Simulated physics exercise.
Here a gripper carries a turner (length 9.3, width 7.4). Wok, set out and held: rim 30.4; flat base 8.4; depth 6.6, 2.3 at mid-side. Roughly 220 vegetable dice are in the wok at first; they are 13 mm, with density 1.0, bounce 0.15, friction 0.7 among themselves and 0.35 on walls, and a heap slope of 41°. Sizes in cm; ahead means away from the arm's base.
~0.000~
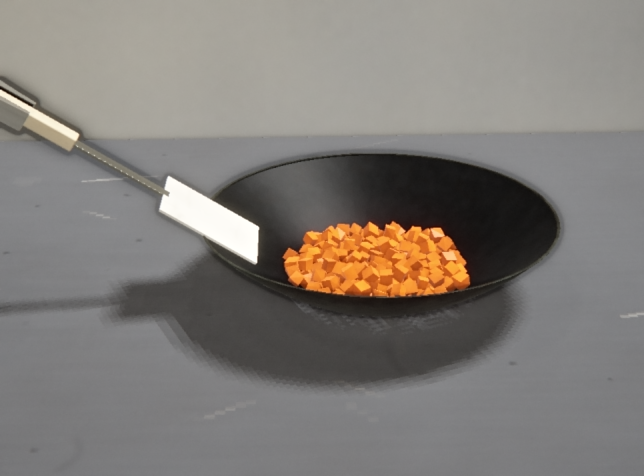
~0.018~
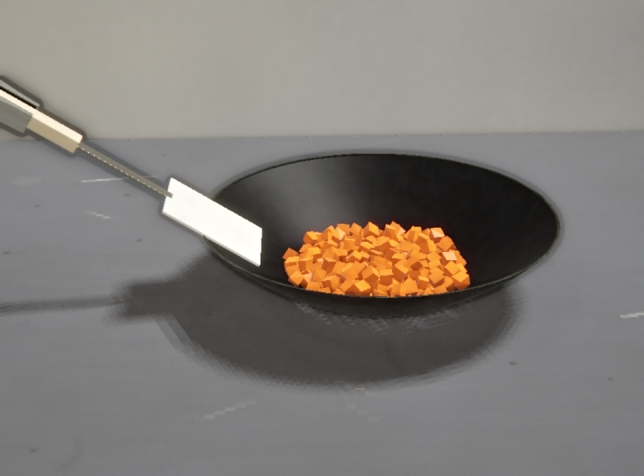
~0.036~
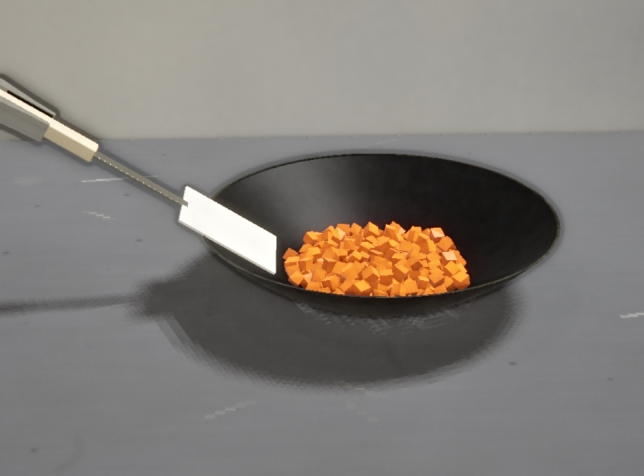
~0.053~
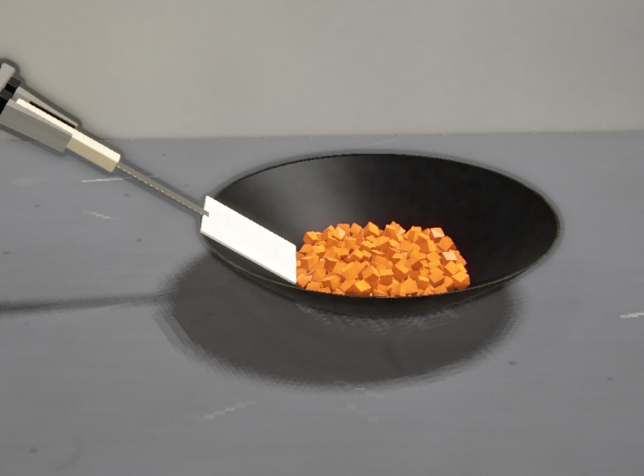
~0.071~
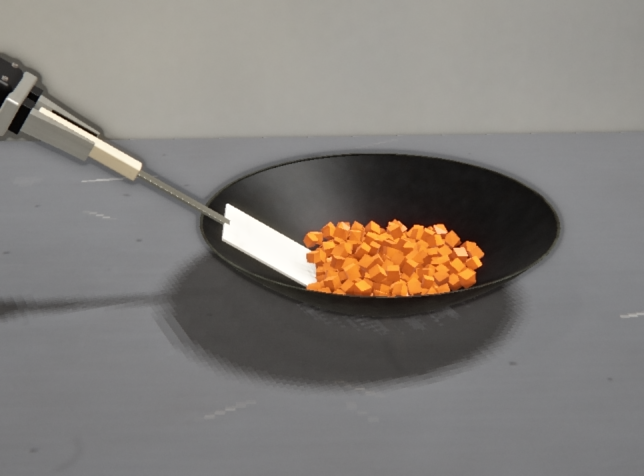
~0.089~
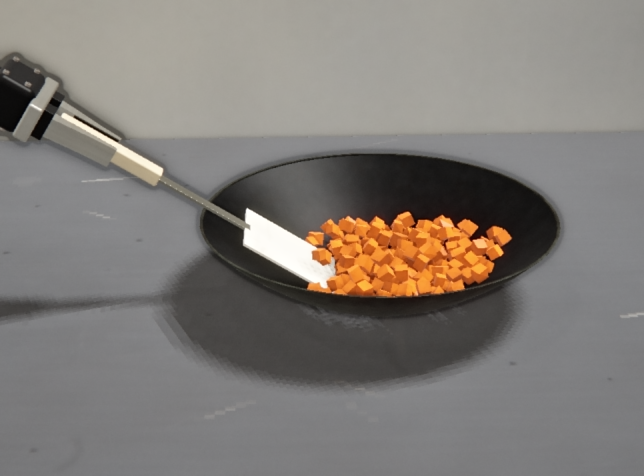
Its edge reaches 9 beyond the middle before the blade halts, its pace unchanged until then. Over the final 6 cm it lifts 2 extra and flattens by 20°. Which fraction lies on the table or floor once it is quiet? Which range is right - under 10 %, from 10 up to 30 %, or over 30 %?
Right range: Over 30 %.
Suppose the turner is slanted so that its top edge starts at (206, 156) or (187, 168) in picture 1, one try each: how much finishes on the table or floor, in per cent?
Close to 50 and 50 percent respectively.
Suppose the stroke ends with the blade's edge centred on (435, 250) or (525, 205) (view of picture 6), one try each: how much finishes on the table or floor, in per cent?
5 % and 55 %.
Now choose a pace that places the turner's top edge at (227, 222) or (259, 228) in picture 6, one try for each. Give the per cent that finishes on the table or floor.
Respectively, some 25 and 35 per cent.
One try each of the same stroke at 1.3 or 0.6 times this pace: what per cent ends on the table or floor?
About 35 and 25 per cent.
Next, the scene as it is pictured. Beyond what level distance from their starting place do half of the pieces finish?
I'd guess close to 11 centimetres.
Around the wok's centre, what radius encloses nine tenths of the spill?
I reckon it's some 35 centimetres.
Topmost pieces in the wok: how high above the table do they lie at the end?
Height at rest: Roughly 6.0 cm.
By 0.13 s, sloping 33°, highest piece 8 above the table; 218 in the wok.
By 0.18 s, sloping 27°, highest piece 10 above the table; 213 in the wok, 5 on the blade or in flight.
By 0.40 s, sloping 13°, highest piece 8 above the table; 135 in the wok, 64 on the table or floor, 19 on the blade or in flight.
By 1.45 s, sloping 13°, highest piece 7 above the table; 134 in the wok, 84 on the table or floor.
Final count, 134 in the wok, 84 on the table or floor. That is 39 % on the table or floor.
